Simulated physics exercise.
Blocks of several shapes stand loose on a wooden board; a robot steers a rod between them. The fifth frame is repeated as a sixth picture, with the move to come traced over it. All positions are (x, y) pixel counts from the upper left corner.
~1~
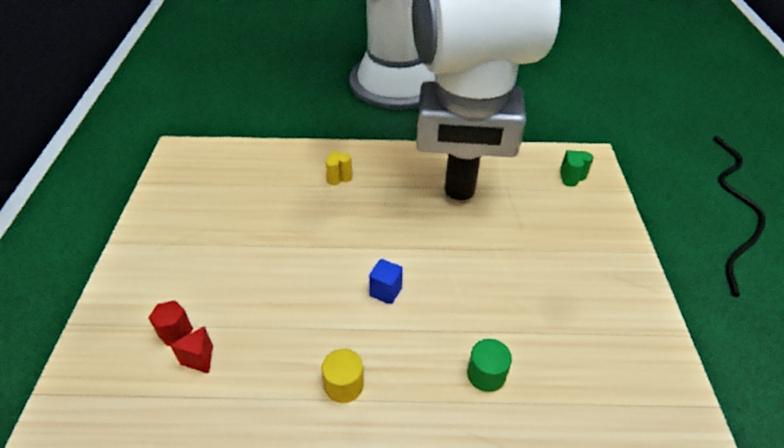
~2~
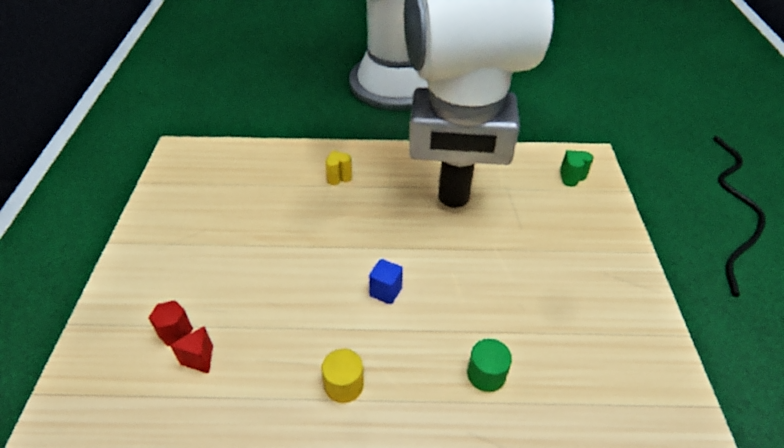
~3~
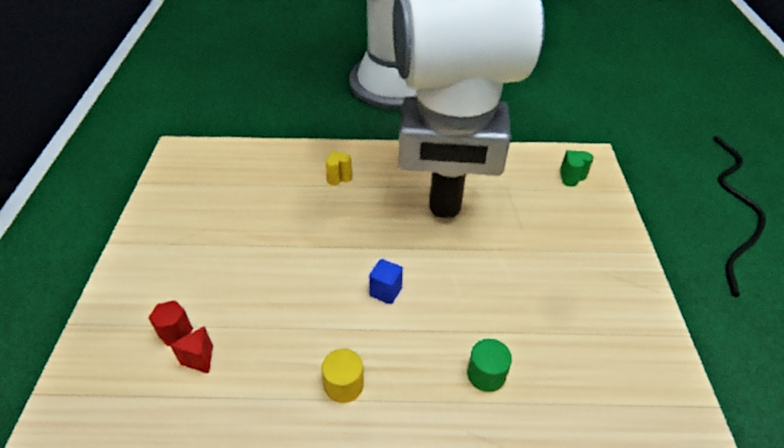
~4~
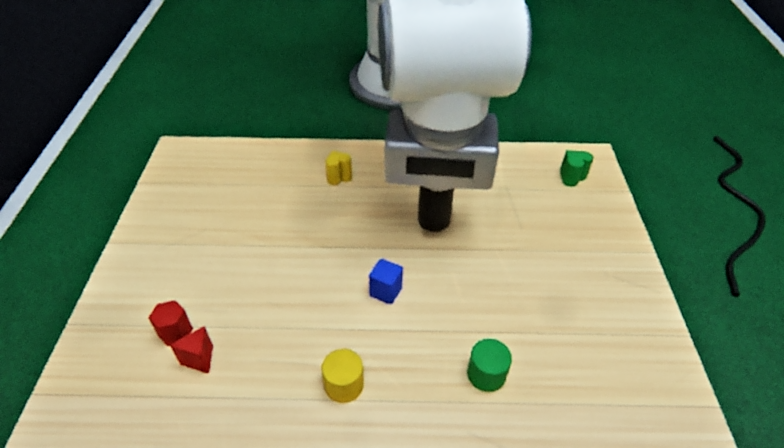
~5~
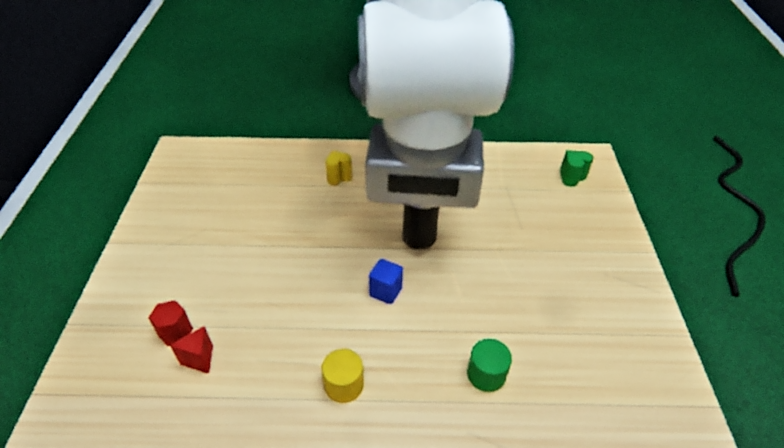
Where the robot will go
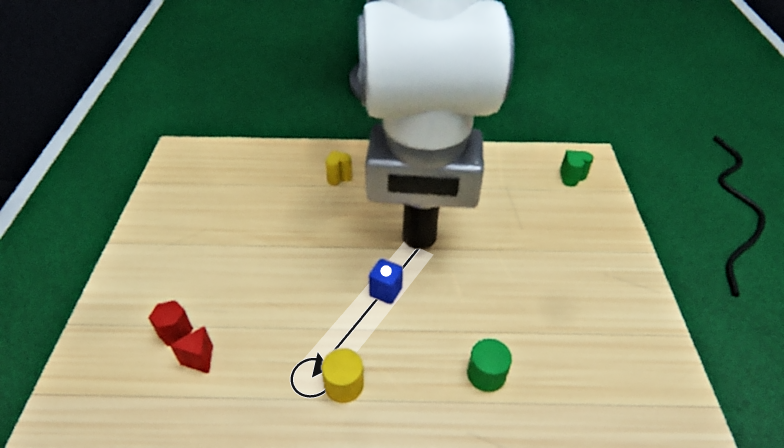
A robot arm moving a black rod down and slightly left over a wooden board, the coloured blocks around it staying still.
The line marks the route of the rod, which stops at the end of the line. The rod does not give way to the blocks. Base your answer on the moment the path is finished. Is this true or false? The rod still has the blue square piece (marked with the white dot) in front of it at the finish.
That statement is accurate.
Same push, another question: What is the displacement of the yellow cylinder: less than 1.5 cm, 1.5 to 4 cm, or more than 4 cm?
The block winds up 1.5 to 4 cm from where it is now.
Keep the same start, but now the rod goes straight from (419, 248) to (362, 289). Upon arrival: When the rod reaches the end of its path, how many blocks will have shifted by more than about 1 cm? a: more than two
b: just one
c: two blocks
(b)
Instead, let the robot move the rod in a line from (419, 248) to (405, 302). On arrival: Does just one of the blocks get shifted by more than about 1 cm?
Final answer: Yes.
The line goes in a line from (419, 248) to (312, 377); the dot is on the blue square piece.
On the path given first. One third of the way, rod (388, 276); blue square piece (371, 288).
Two thirds of the way, rod (352, 319); yellow cylinder (341, 370); blue square piece (331, 335).
At the end, rod (310, 368); yellow cylinder (338, 385); blue square piece (283, 387).
